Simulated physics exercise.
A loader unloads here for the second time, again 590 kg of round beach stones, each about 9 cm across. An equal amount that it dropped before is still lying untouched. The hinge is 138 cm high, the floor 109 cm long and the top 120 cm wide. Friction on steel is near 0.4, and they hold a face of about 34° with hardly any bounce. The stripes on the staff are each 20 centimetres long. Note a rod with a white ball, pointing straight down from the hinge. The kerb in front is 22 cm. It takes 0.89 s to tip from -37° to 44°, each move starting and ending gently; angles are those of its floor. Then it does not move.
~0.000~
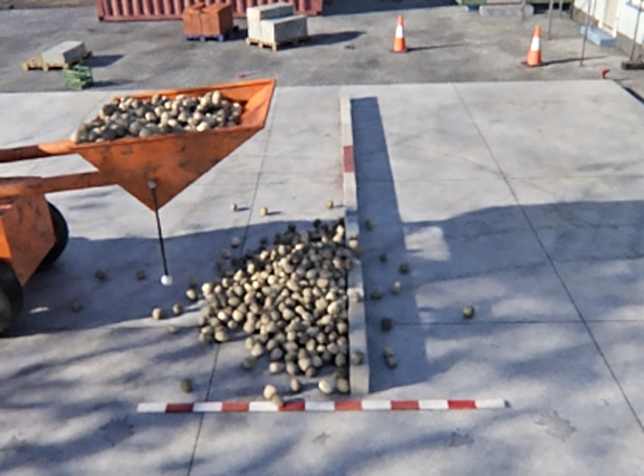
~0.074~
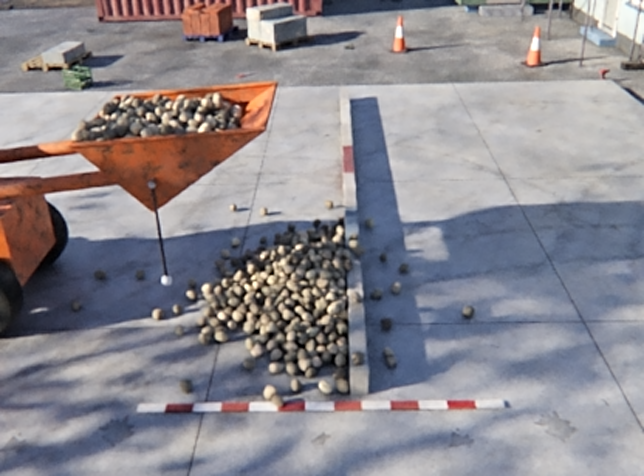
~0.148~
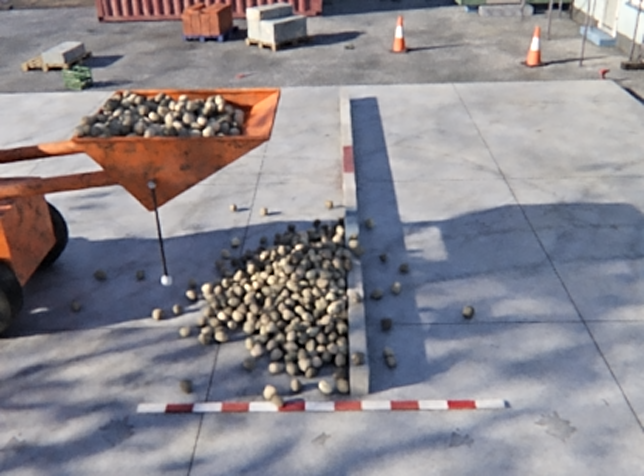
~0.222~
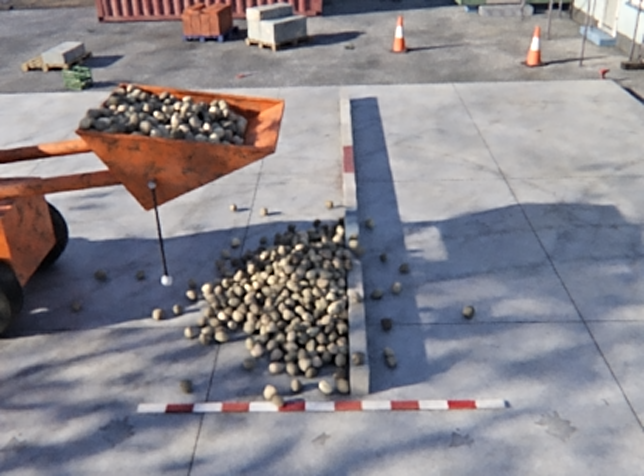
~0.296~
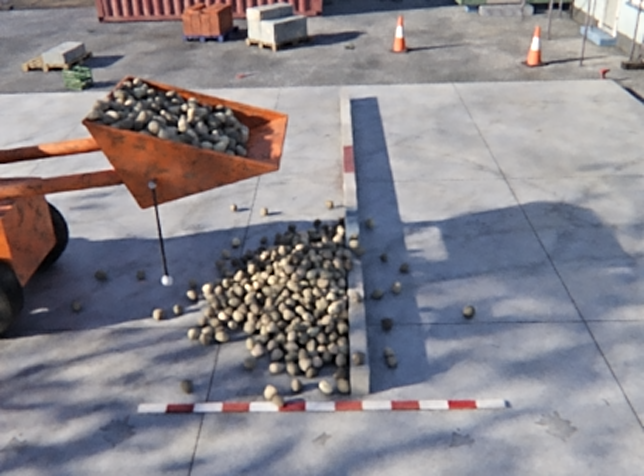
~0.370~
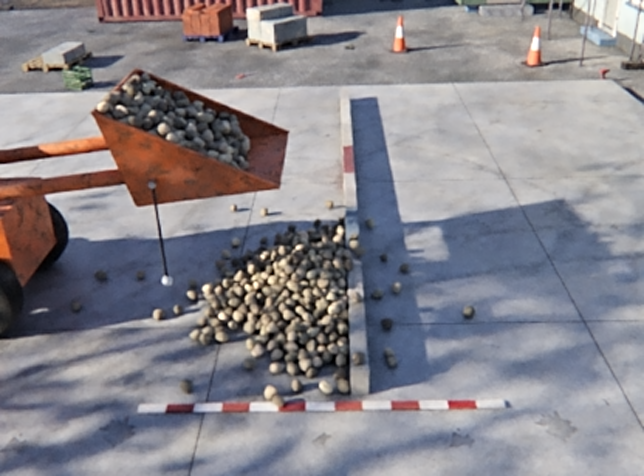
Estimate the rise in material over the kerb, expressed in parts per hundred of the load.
Close to 11 parts in a hundred.
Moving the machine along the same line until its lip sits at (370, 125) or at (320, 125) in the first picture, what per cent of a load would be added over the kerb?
The first would add some 90 per cent and the second some 45 per cent.
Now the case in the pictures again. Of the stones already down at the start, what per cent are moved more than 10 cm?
Roughly 30 per cent of them.
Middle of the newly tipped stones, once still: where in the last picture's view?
The middle lies near (290, 276) in the last picture.
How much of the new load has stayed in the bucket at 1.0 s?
About 65 percent.
After 0.7 s the floor is at 32°; in per cent of one load, 100 in the bucket, 99 on this side of the kerb, 2 over the kerb; the foremost stones are at (400, 304).
After 1.0 s the floor is at 44°; in per cent of one load, 64 in the bucket, 134 on this side of the kerb, 2 over the kerb; the foremost stones are at (400, 304).
After 1.3 s the floor is at 44°; in per cent of one load, 10 in the bucket, 186 on this side of the kerb, 3 over the kerb; the foremost stones are at (402, 287).
After 4.2 s the floor is at 44°; in per cent of one load, 0 in the bucket, 188 on this side of the kerb, 12 over the kerb; the foremost stones are at (500, 263). Net gain over the kerb, 11.
